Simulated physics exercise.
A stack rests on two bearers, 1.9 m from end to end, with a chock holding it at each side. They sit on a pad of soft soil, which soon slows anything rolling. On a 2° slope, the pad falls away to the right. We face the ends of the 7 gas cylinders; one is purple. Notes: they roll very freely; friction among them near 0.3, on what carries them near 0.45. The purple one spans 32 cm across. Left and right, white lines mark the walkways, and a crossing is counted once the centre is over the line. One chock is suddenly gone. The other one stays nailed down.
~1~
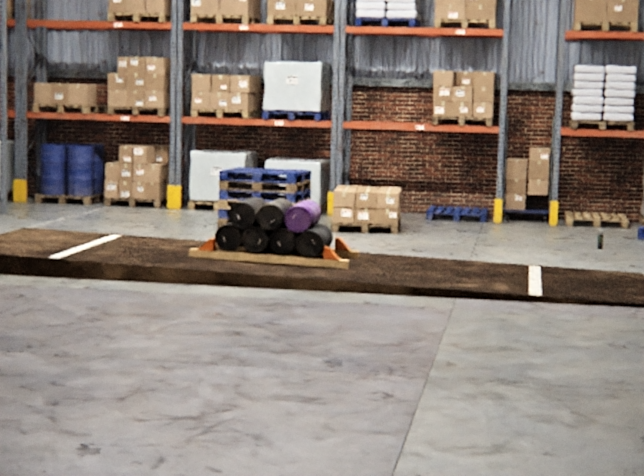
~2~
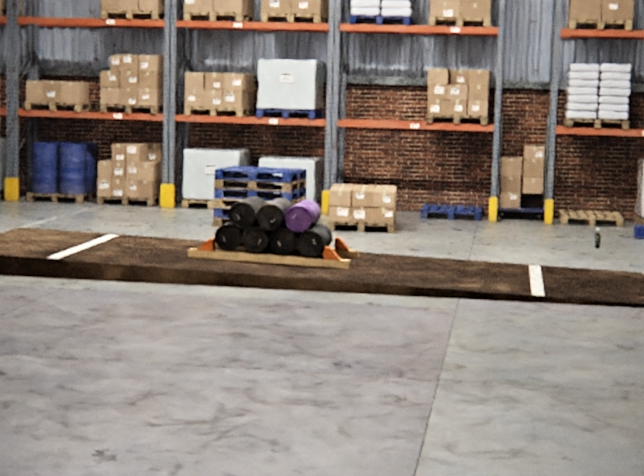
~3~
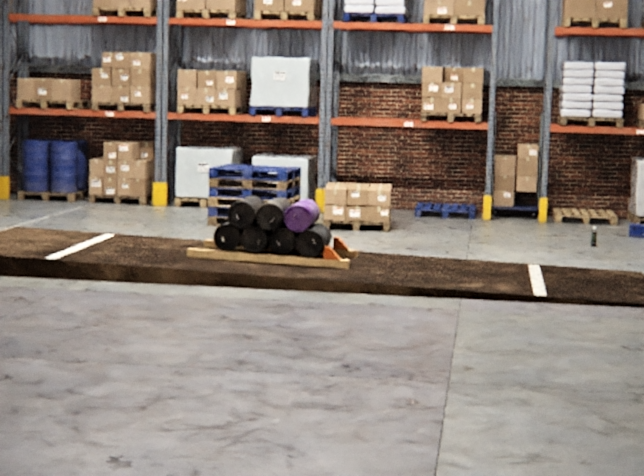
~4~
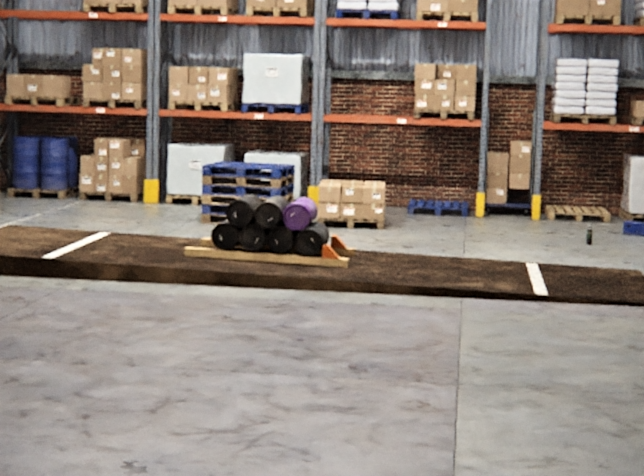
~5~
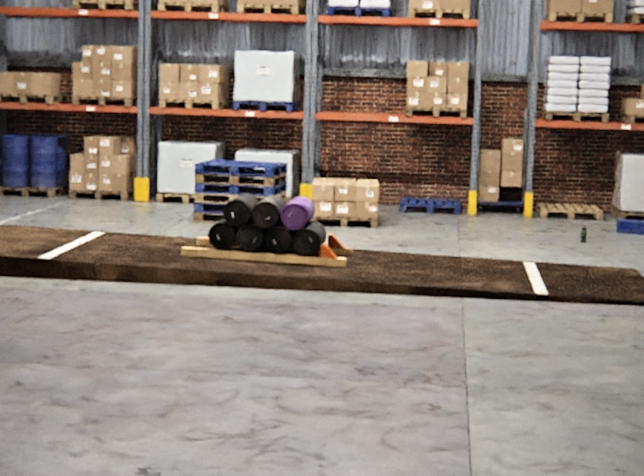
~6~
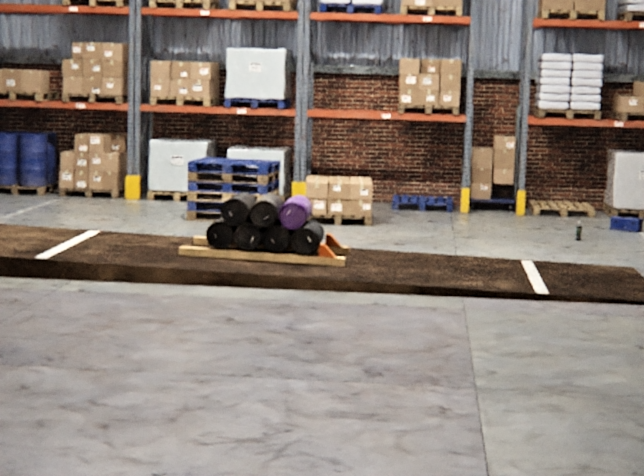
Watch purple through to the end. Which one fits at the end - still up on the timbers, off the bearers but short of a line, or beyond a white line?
At the end it is still up on the timbers.
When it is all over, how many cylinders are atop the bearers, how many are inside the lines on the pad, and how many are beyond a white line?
7 - 0 - 0.
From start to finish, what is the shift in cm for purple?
Purple shifts something like 0.
Then, 0.4 s after the last picture, purple is up on others, 60 cm from the bearers' right end; 0 past a line.
At rest (0.8 s after the last picture), purple is up on others, 60 cm from the bearers' right end; 0 past a line.
